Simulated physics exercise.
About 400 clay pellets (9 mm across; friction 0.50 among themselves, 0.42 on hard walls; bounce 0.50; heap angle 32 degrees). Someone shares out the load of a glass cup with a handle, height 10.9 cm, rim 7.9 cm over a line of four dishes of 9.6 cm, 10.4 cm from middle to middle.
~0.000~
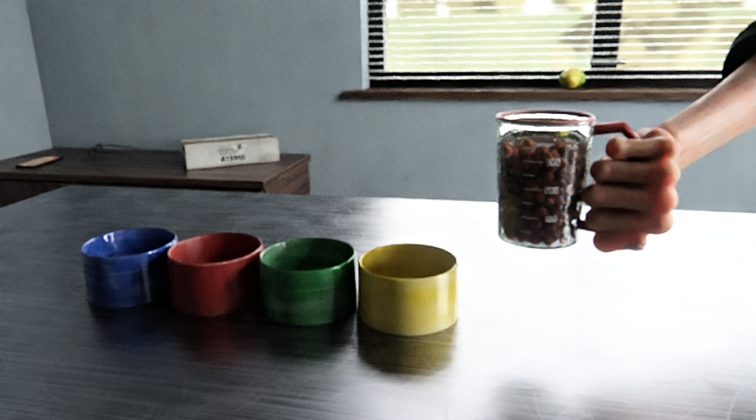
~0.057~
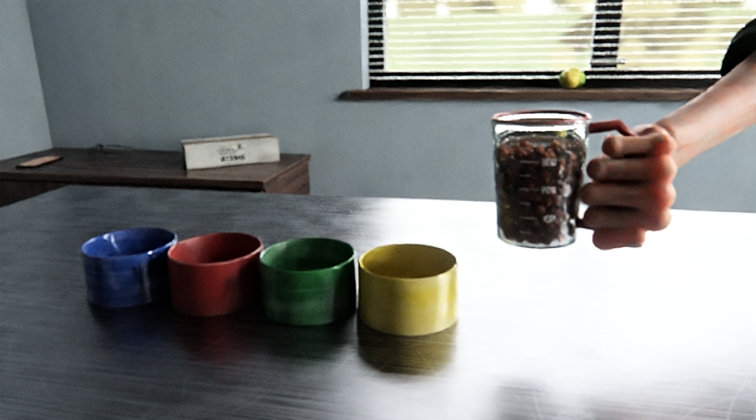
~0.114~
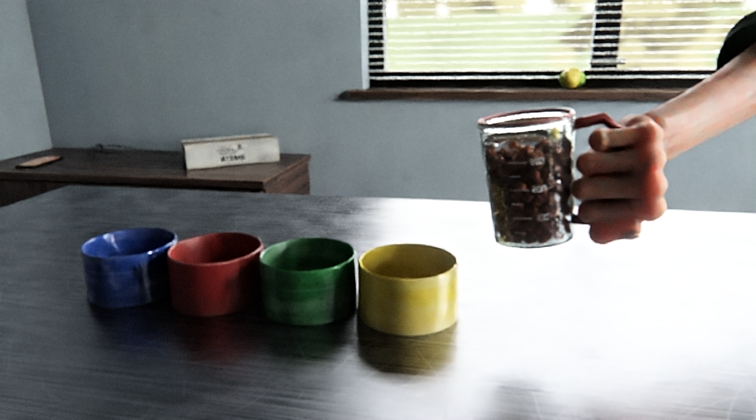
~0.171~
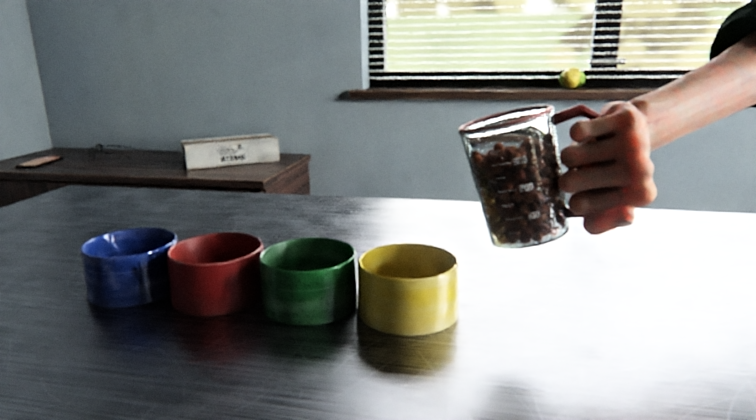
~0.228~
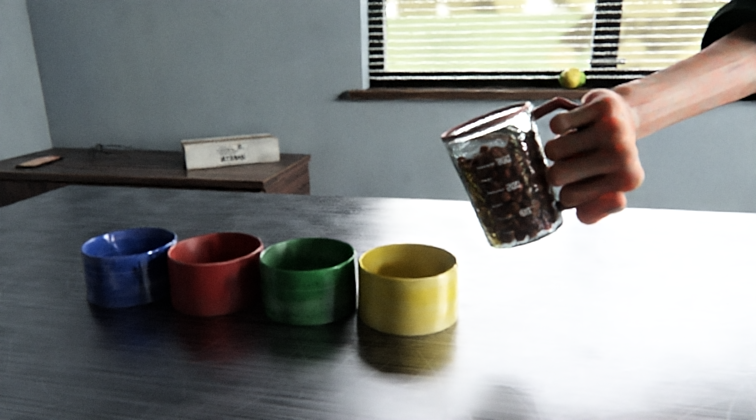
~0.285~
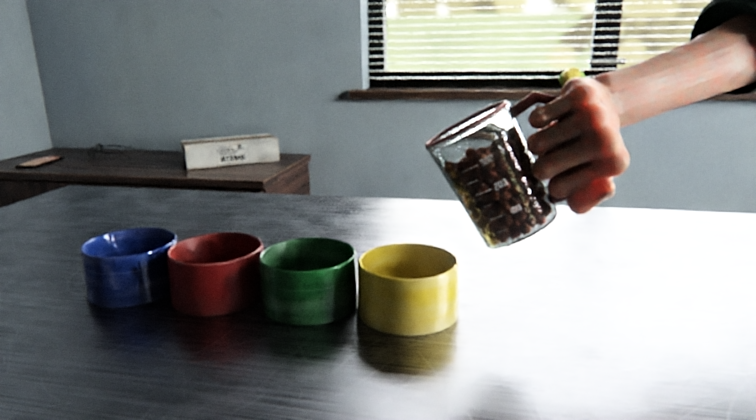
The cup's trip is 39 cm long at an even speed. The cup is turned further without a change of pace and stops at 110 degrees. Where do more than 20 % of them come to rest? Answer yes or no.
Red dish: Yes; blue dish: No; green dish: Yes; yellow dish: No; on the counter: No.
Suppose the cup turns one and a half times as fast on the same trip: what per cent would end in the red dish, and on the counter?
Red 20, counter 10.
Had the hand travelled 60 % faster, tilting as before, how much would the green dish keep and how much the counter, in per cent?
Then: Green 0, counter 10.
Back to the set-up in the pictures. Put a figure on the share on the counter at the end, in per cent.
Some 10 per cent.
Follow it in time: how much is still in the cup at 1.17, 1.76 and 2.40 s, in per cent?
About 50, 10, 0.
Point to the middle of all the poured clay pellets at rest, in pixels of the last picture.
Around (225, 281).
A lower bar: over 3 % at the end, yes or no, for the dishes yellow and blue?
Yellow no; blue yes.
After 1.17 s, tilt 110 degrees; cup holds 50 %, red 5 %, green 35 %.
After 1.76 s, tilt 110 degrees; cup holds 10 %, red 45 %, green 30 %.
After 2.40 s, tilt 110 degrees; cup holds 0 %, red 45 %, blue 10 %, green 30 %.
At rest (2.7 s), red 45 %, blue 10 %, green 30 %, yellow 0 %, counter 10 %.
